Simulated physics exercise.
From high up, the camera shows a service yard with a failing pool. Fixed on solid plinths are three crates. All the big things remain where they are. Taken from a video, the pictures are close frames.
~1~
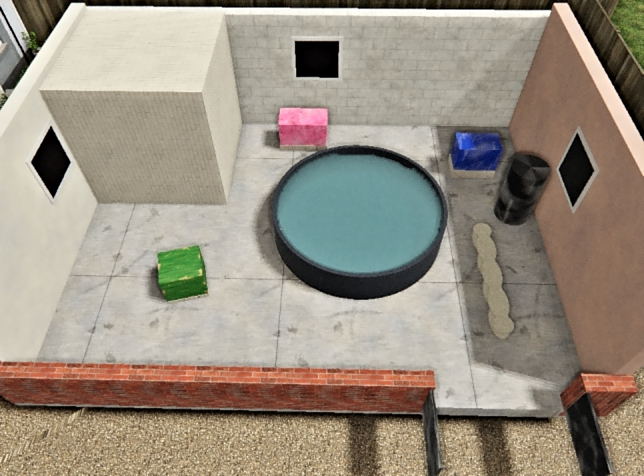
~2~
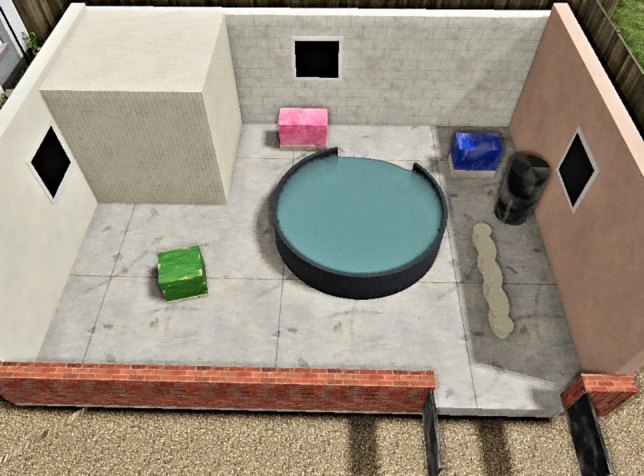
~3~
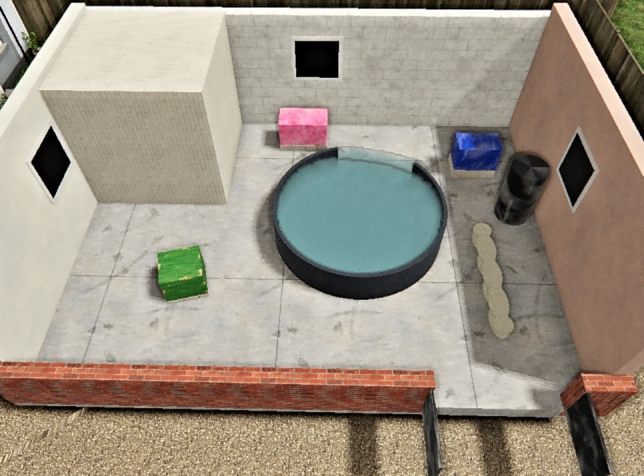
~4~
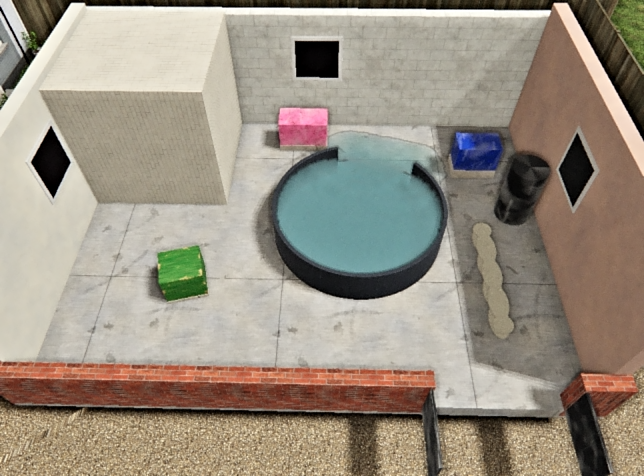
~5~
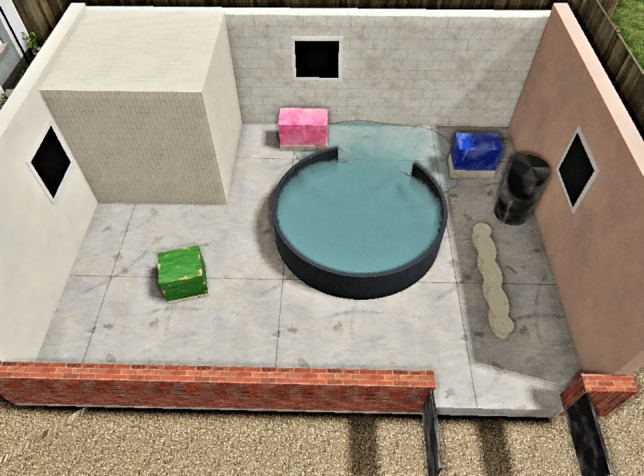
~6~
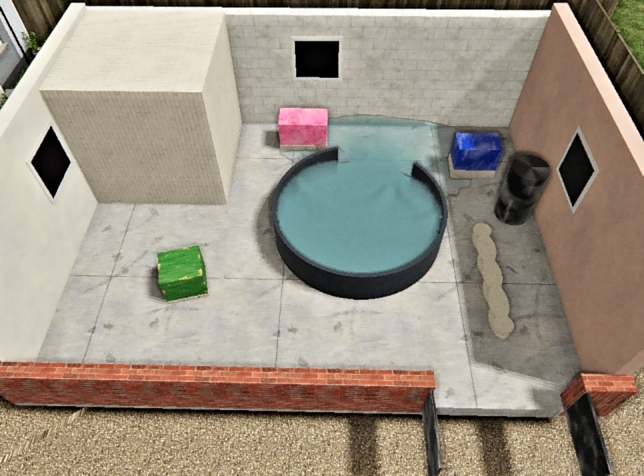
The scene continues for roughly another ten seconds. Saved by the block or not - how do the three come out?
My prediction: The green crate gets dampened by the water; the blue crate gets dampened by the water; the pink crate gets dampened by the water.
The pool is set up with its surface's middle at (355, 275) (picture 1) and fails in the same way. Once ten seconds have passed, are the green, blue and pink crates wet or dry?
The green crate is flooded, the blue crate is flooded and the pink crate is flooded.
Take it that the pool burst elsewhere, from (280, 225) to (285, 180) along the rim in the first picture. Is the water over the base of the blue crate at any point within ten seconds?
In that case the blue crate is never flooded.
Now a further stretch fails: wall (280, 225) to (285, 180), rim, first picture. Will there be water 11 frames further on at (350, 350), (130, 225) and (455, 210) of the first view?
Those three places would be still unsoaked, soaking and still unsoaked, in that order.
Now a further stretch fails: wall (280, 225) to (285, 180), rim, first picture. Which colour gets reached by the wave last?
Last in line is the one in blue.
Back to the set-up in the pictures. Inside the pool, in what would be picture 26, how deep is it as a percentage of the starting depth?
I make it 48 per cent.
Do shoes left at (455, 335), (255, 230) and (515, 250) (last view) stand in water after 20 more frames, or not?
First spared, second inundated, third inundated.
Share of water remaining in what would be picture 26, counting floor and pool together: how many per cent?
Around 100 percent.
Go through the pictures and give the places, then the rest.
The first picture shows still water in the pool at (359, 207).
In the second picture, water pours out on the pool's far side and has run to a hidden place.
In the third picture, water pours out on the pool's far side and has run to a hidden place.
In the fourth picture, the front is at (432, 153), out from the gap on the pool's far side.
In the fifth picture, water pours out on the pool's far side and has run to (444, 140).
In the sixth picture, water pours out on the pool's far side and has run to (450, 127).
A moment on, water covers 15 % of the floor; the green crate not reached, the blue crate water round its plinth, the pink crate water round its plinth.
Next, water covers 20 % of the floor; the green crate not reached, the blue crate water round its plinth, the pink crate water round its plinth.
Then, water covers 40 % of the floor; the green crate not reached, the blue crate water round its plinth, the pink crate water round its plinth.
Later, water covers 70 % of the floor; the green crate water round its plinth, the blue crate water round its plinth, the pink crate water round its plinth.
In the end, water covers 90 % of the floor; the green crate was topped, the blue crate was topped, the pink crate was topped.
